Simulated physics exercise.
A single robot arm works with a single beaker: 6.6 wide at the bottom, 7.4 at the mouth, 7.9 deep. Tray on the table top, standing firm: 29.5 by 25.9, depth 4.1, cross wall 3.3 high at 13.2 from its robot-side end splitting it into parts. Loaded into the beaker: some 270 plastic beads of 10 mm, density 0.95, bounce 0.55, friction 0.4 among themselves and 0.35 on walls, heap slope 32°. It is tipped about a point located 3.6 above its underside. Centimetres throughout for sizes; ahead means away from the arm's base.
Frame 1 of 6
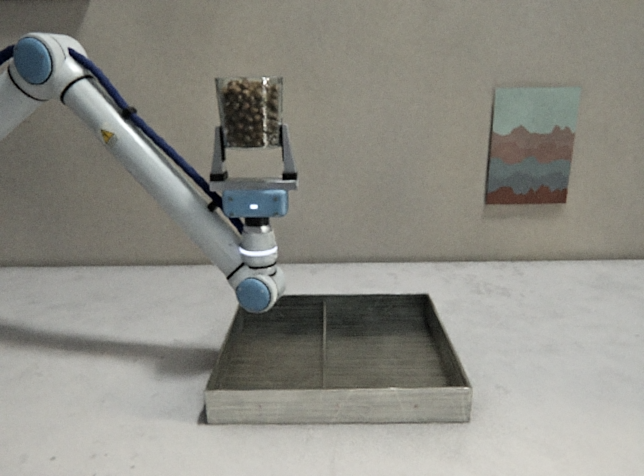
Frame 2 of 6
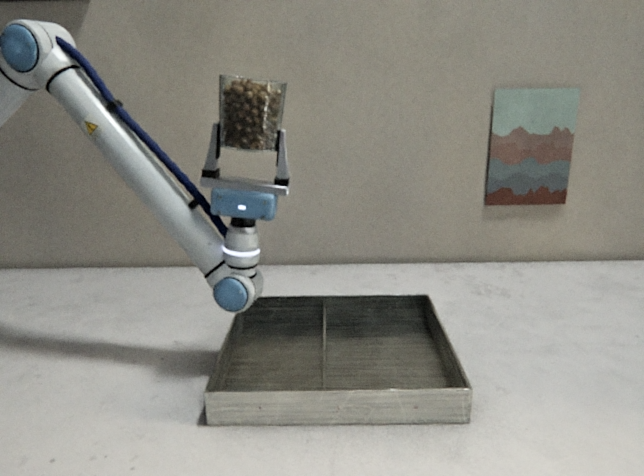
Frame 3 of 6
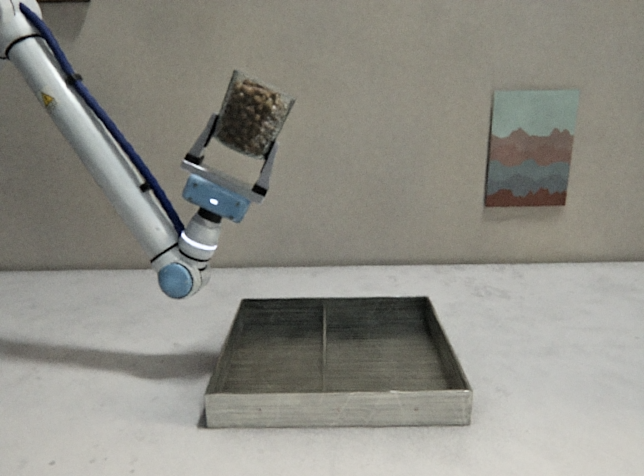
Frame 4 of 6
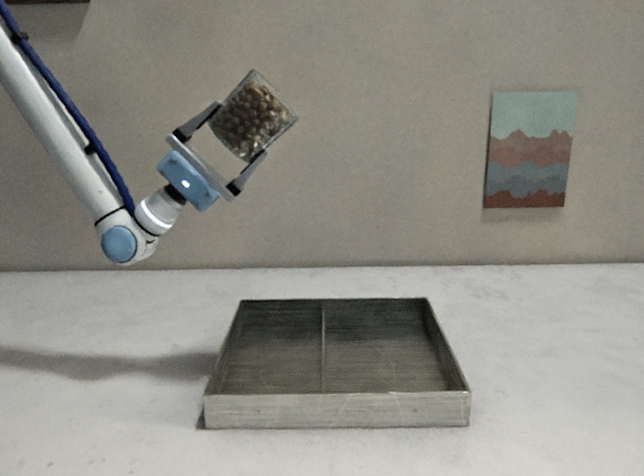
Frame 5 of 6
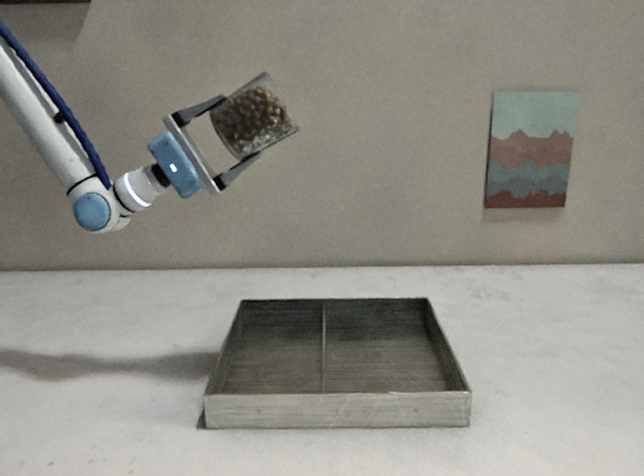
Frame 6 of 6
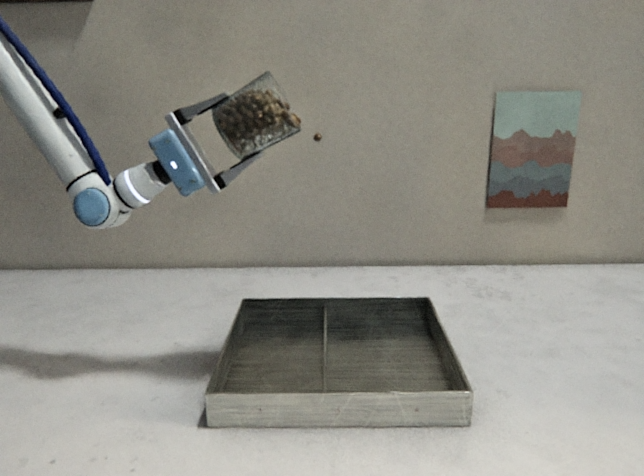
A robot arm held up a clear beaker filled with brown beads, swung lower left, and tilted it steadily to the right above a divided tray until one bead dropped out past the rim.
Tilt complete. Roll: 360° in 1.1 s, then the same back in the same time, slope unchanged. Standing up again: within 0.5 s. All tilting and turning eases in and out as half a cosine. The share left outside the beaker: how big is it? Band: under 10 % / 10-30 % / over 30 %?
10 to 30 %.
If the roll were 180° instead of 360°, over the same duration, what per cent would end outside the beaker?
Estimate: Near 10 %.
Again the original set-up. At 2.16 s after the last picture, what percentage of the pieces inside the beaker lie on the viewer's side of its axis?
That comes to around 60 per cent.
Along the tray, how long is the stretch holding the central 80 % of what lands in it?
Around 12 cm.
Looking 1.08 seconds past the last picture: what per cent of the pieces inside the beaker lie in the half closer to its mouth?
Near 45 percent is in the half by the mouth.
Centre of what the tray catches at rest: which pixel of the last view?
Centre: Close to (370, 356).
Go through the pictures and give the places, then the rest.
The first frame shows the beaker middle at (251, 114), upright; upper third of the load around (251, 97), from x 225 to 275, top at y 85; 267 in the beaker.
The second frame shows the beaker middle at (251, 115), tipped 8°; upper third of the load around (249, 98), from x 225 to 280, top at y 85.
The third frame shows the beaker middle at (252, 117), tipped 27°; upper third of the load around (251, 101), from x 220 to 285, top at y 85.
The fourth frame shows the beaker middle at (252, 119), tipped 48°; upper third of the load around (251, 105), from x 220 to 285, top at y 85.
The fifth frame shows the beaker middle at (253, 119), tipped 61°; upper third of the load around (254, 106), from x 220 to 285, top at y 90.
The sixth frame shows the beaker middle at (255, 119), tipped 62°; upper third of the load around (254, 107), from x 220 to 320, top at y 95; 266 in the beaker, 1 in flight or on a rim.
Then, 1.08 s on, tipped 62°, highest piece 36 above the table; 240 in the beaker, 19 in the far-side part, 1 in the robot-side part, 7 in flight or on a rim.
Then, 2.16 s on, tipped 62°, highest piece 36 above the table; 219 in the beaker, 37 in the far-side part, 3 in the robot-side part, 1 on the table or floor, 7 in flight or on a rim.
Then, 2.90 s on, upright, highest piece 38 above the table; 218 in the beaker, 45 in the far-side part, 3 in the robot-side part, 1 on the table or floor.
Then, 3.60 s on, upright, highest piece 38 above the table; 218 in the beaker, 45 in the far-side part, 3 in the robot-side part, 1 on the table or floor.
In the end, 218 in the beaker, 45 in the far-side part, 3 in the robot-side part, 1 on the table or floor. That is 18 % outside the beaker.
